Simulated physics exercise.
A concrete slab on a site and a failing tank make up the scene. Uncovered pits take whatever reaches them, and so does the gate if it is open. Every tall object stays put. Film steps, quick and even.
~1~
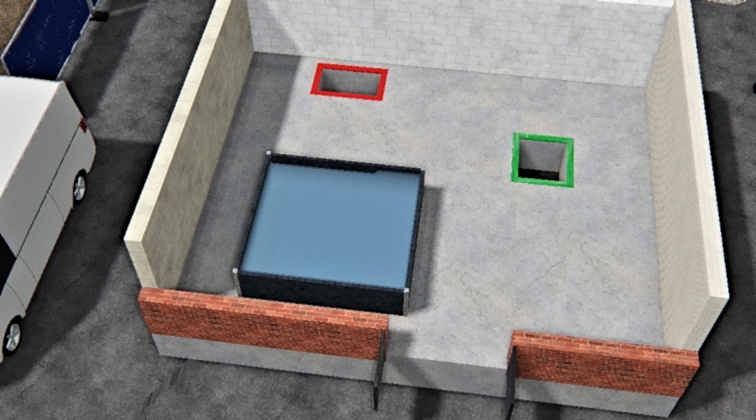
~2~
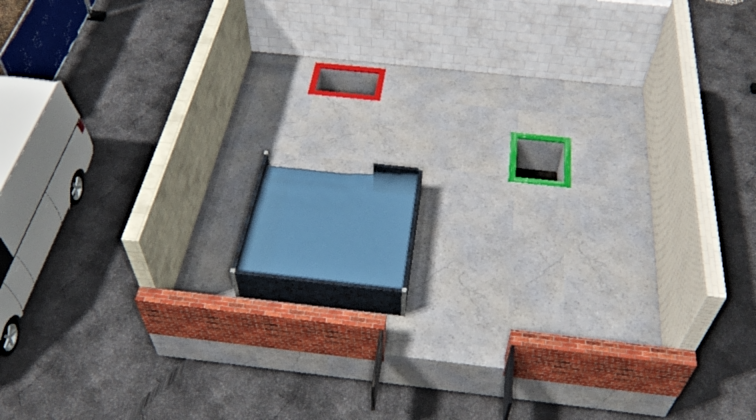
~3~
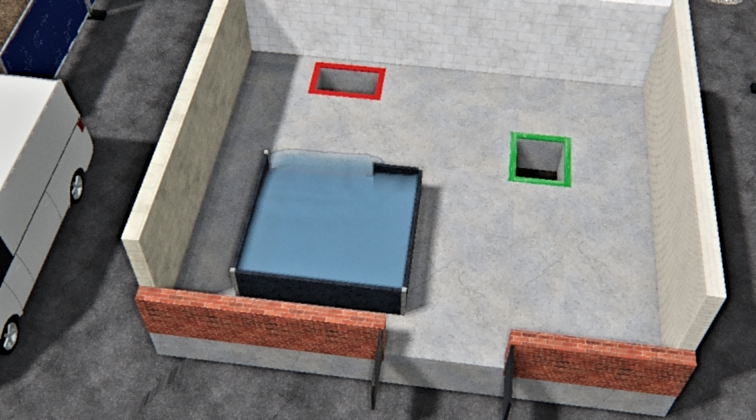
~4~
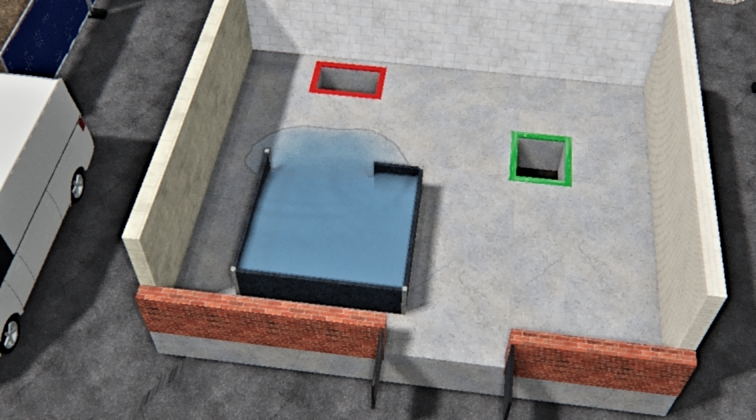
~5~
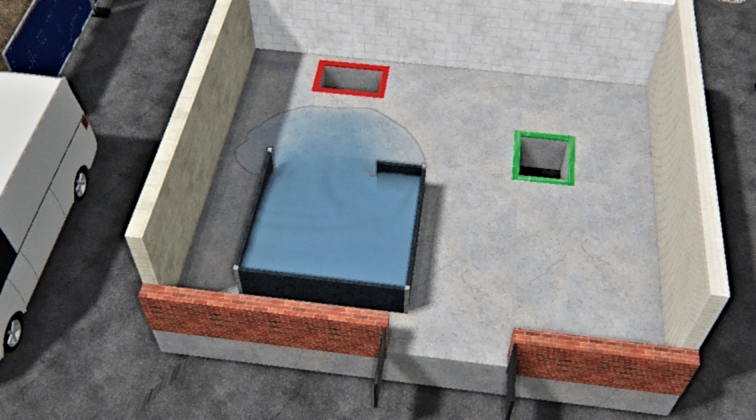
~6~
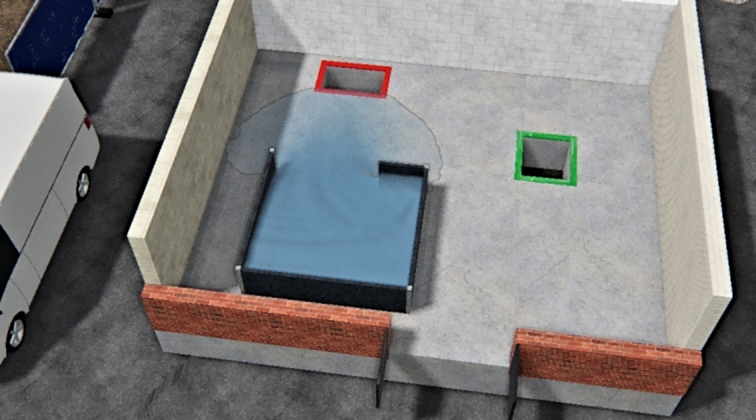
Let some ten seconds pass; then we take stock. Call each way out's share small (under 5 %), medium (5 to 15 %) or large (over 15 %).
Small, medium or large: The gate gets a small share; the red pit gets a large share; the green pit gets a small share.
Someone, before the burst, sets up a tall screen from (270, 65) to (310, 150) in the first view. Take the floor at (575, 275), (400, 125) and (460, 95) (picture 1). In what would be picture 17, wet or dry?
As listed: No water, flooded, under water.
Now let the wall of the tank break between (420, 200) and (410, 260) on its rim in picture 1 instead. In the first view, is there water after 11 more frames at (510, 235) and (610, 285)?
In order: Swamped and swamped.
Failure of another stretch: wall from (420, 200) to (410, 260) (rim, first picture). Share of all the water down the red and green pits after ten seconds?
The red pit takes 4 per cent and the green pit 14 per cent.
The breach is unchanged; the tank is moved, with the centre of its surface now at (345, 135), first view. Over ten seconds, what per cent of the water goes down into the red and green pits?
Result in per cent: Red pit 70, green pit 0.
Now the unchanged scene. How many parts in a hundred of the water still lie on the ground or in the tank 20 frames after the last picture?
Estimate: 76 per cent.
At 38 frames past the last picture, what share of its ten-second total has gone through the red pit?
Share at that point: Close to 75 in a hundred.
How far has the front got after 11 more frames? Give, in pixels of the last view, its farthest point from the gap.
About at (524, 79).
A moment on, water covers 25 % of the floor; the gate 0 %, the red pit 5 %, the green pit 0 %.
Next, water covers 30 % of the floor; the gate 0 %, the red pit 11 %, the green pit 0 %.
Then, water covers 35 % of the floor; the gate 0 %, the red pit 25 %, the green pit 0 %.
Later, water covers 50 % of the floor; the gate 0 %, the red pit 42 %, the green pit 1 %.
In the end, water covers 75 % of the floor; the gate 0 %, the red pit 55 %, the green pit 2 %.
